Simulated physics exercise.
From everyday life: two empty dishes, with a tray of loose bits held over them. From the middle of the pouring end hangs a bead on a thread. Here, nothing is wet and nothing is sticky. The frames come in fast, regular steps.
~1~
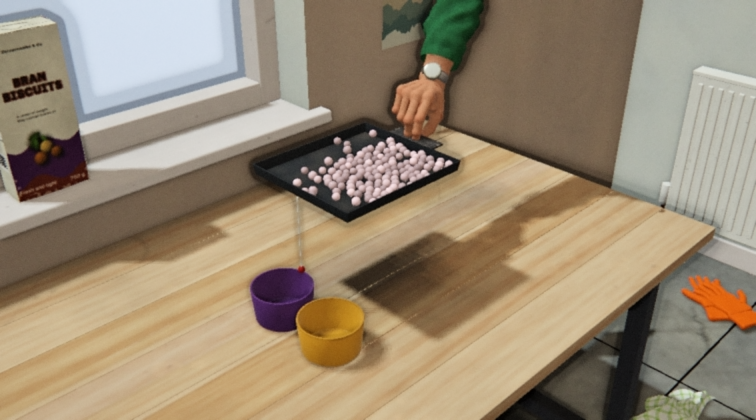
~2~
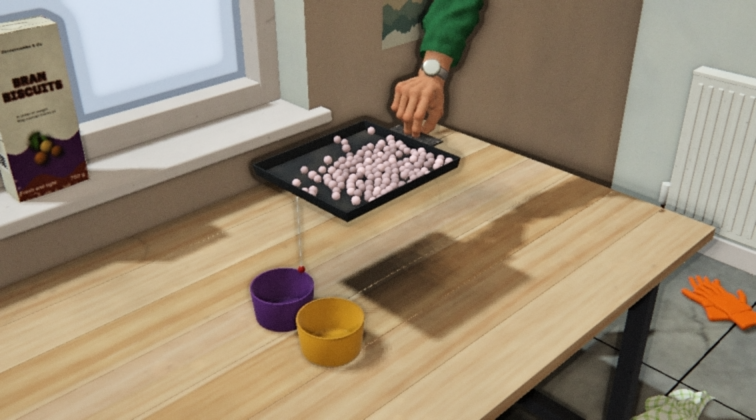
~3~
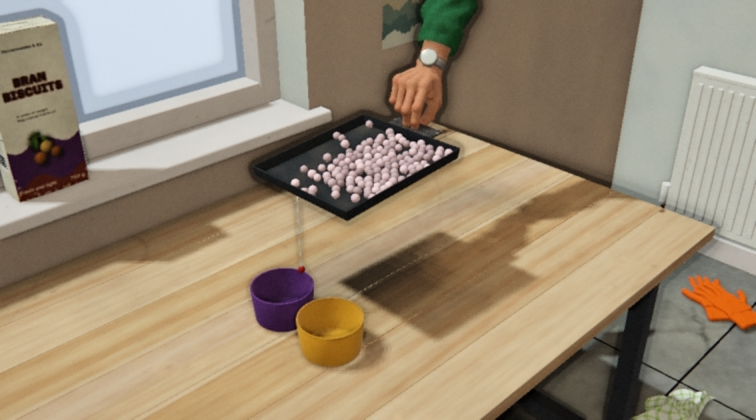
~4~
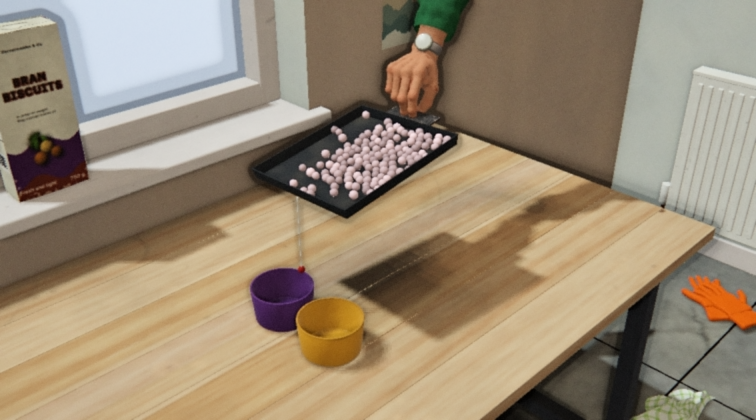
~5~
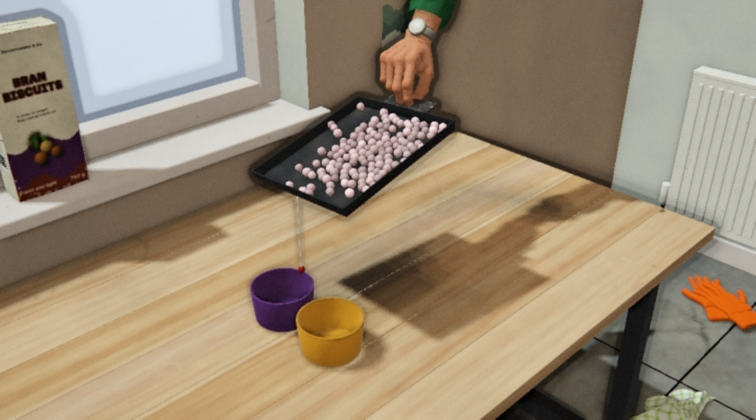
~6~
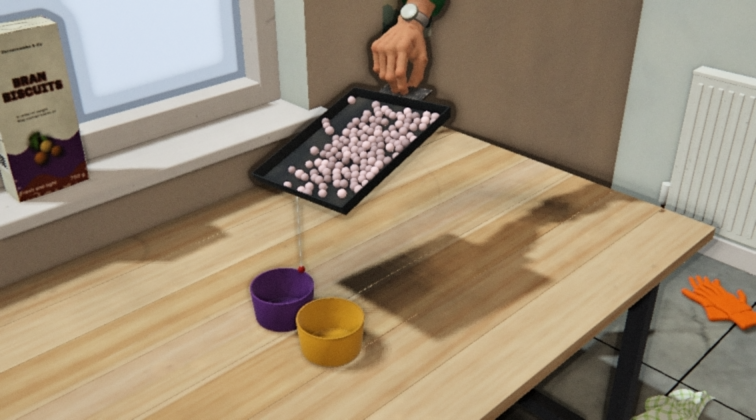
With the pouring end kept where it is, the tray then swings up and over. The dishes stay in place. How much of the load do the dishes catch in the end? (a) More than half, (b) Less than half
The answer is b.
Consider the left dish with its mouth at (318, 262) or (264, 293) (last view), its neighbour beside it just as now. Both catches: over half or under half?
In order, they'd catch a minor share, and next a minor share.
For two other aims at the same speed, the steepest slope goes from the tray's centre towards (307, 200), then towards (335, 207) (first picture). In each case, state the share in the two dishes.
You'd see roughly 70 per cent the first time and 80 per cent the second.
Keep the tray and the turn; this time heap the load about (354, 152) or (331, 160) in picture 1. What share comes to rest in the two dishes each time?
Shares in turn: 20 % and 20 %.
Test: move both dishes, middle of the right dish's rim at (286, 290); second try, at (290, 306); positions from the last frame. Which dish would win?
Well, first the one further left, then the one further left.
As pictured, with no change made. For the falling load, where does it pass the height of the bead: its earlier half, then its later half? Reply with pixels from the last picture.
It goes through near (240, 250) first, then near (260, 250).
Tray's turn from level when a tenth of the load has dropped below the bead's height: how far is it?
At roughly 70°.
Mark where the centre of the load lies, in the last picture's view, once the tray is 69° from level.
(275, 180).
Soon after the last picture, tray tipped steeply; most on the tray; a small part outside both; about a quarter in the air.
A little later, tray tipped past a quarter turn; a stray few on the tray; a small part in the left dish; about two thirds outside both; about a quarter in the air.
Later still, tray tipped past a quarter turn; about a quarter in the left dish; most outside both.
By the end, tray tipped past a quarter turn; none in the right dish; about a quarter in the left dish; most outside both.
